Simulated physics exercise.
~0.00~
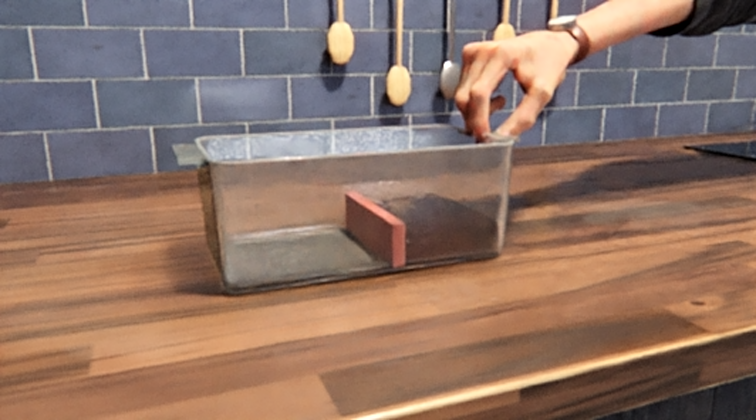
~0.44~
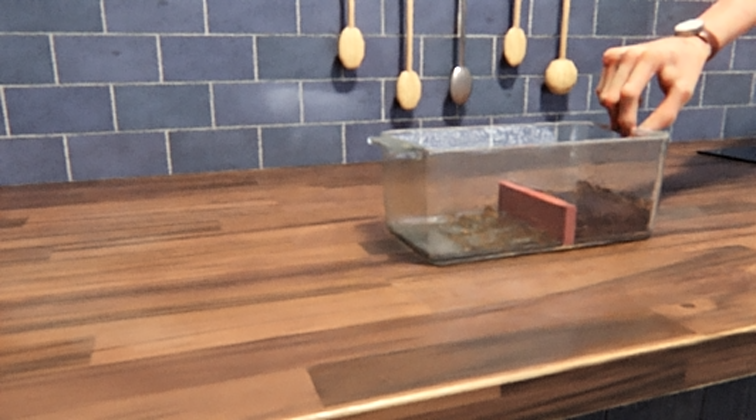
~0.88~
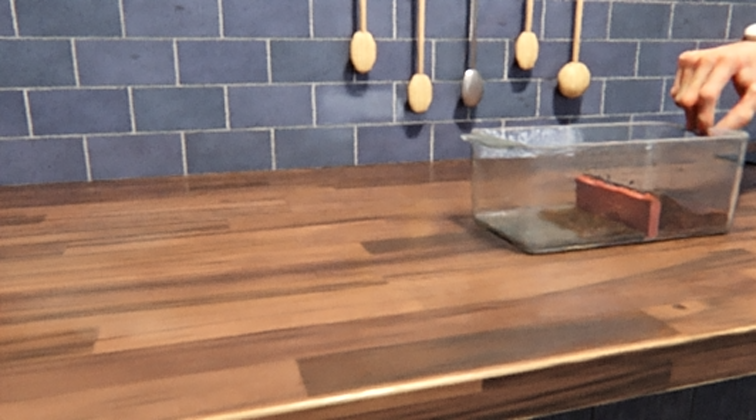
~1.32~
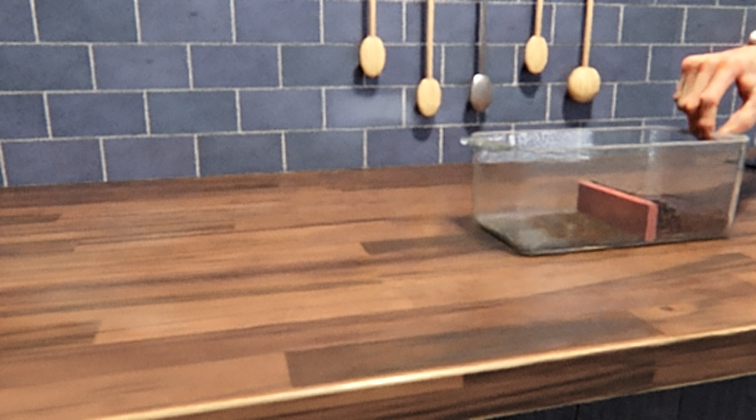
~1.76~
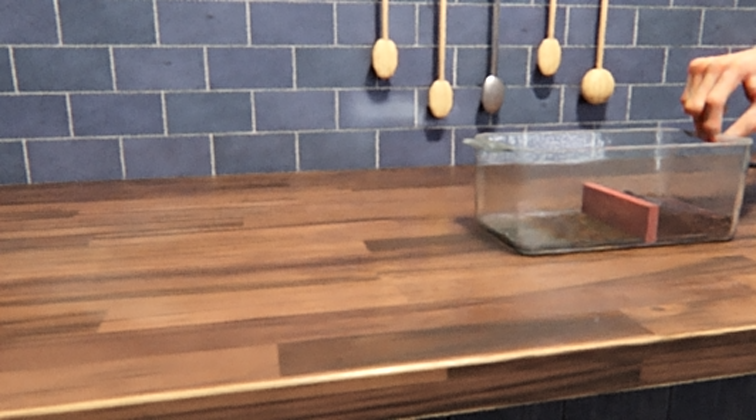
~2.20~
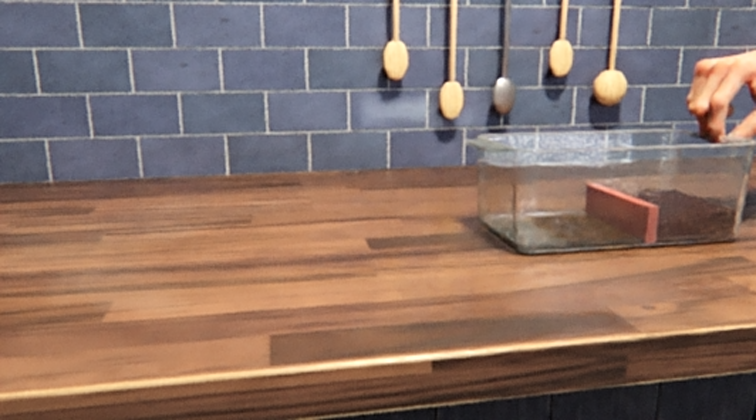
The footage shows a hand sliding a clear oblong tub, split by a low reddish divider with dark liquid on the right side, rightward across a wooden counter; some liquid crosses to the left part, and the tub comes to rest with the divider upright.
